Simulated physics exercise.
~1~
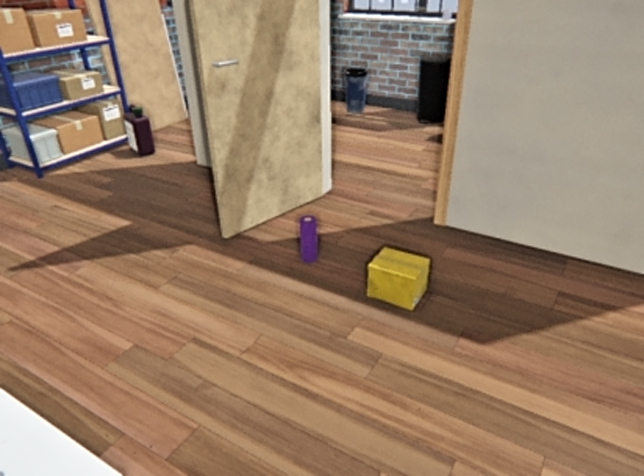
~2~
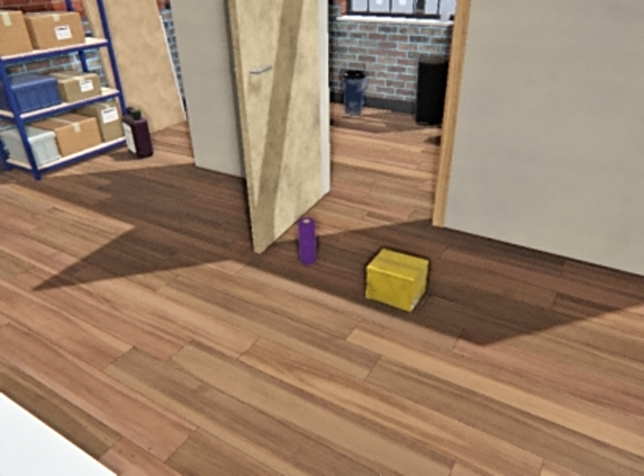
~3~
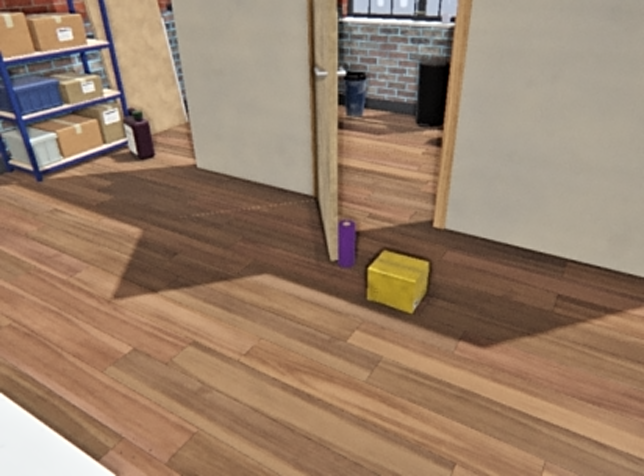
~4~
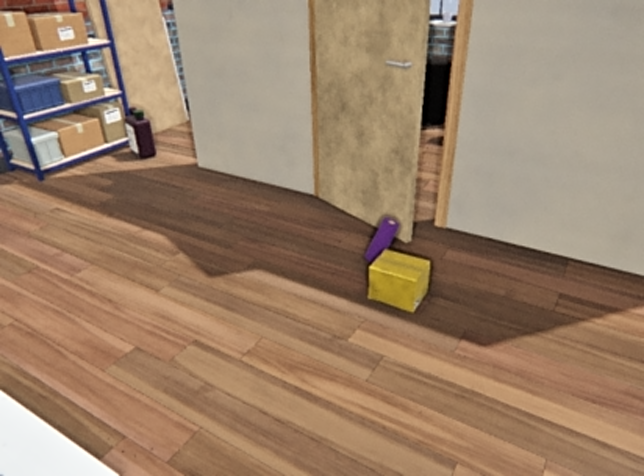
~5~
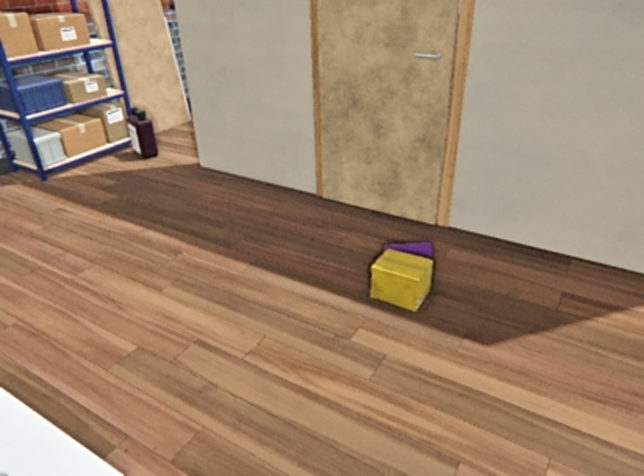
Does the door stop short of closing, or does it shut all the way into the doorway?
The door shuts all the way into the doorway. The purple roll is pushed aside and ends up lying behind the yellow box.
